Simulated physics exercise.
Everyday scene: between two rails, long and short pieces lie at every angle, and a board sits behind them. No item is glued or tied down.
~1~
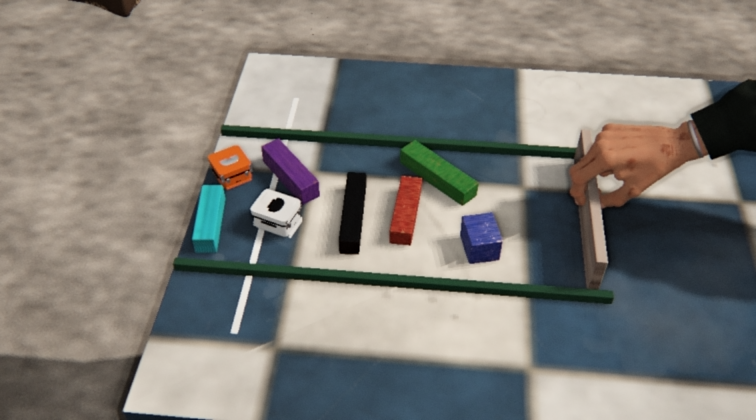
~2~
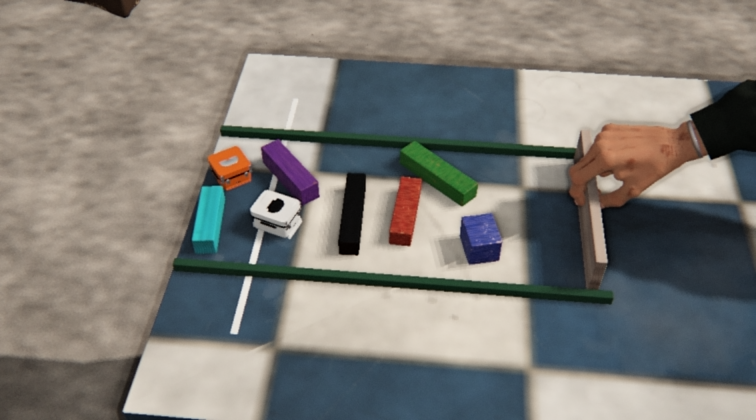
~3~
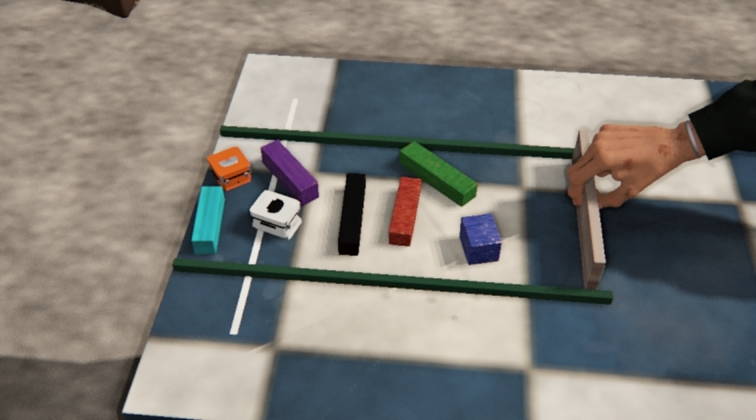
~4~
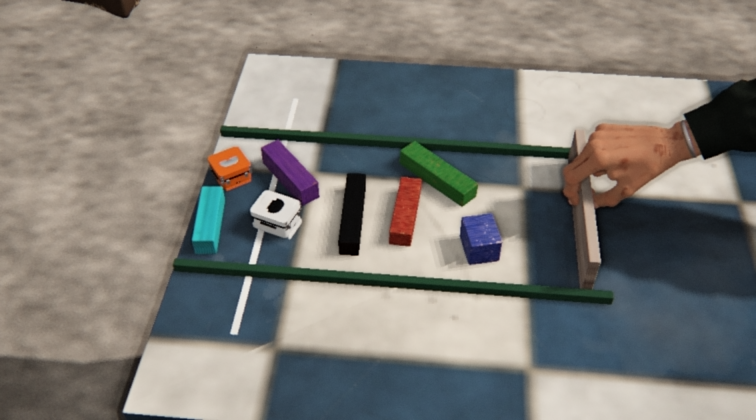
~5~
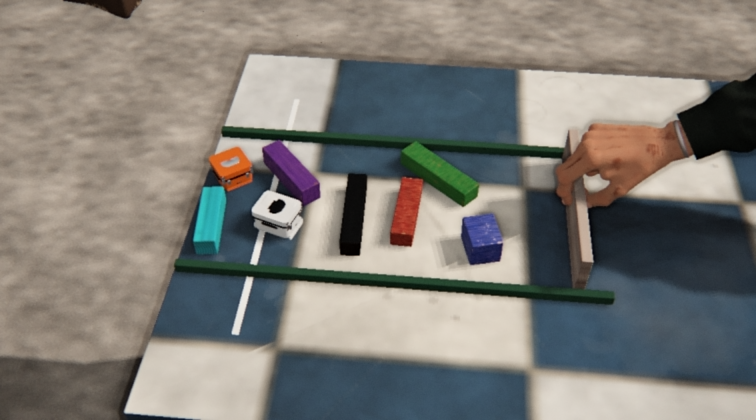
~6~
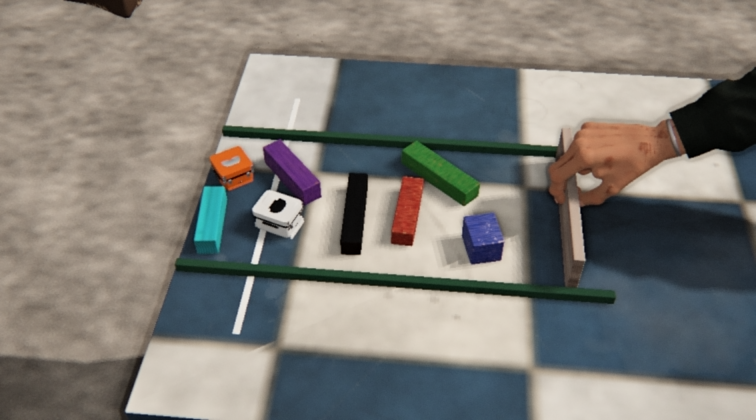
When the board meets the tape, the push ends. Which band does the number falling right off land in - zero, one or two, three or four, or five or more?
After the push, three or four have dropped.
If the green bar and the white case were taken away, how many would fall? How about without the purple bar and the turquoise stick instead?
Going first to second: 2 and 2.
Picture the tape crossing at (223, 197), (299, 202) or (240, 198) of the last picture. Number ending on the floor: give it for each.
Going through them in order, you'd see 6, 2 and 5.
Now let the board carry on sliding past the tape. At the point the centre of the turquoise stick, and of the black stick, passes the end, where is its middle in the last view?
Middle: Roughly (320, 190); roughly (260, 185).
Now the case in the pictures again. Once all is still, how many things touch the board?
Contact count: 2.
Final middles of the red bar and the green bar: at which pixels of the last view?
Final positions: Near (227, 205); near (246, 159).
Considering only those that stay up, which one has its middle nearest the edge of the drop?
The black stick is the one you want.
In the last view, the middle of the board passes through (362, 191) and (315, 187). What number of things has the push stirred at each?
So 6, and at the other place 8.
Early on, none off yet; turquoise stick at rest near (211, 219); orange case at rest near (233, 169); white case at rest near (278, 215).
A while later, none off yet; turquoise stick travelled a little near (192, 218); orange case travelled about its own width near (213, 166); white case travelled about its own width near (222, 216).
Finally, the number that fall off is three or four; lost, purple bar, white case, orange case and turquoise stick.
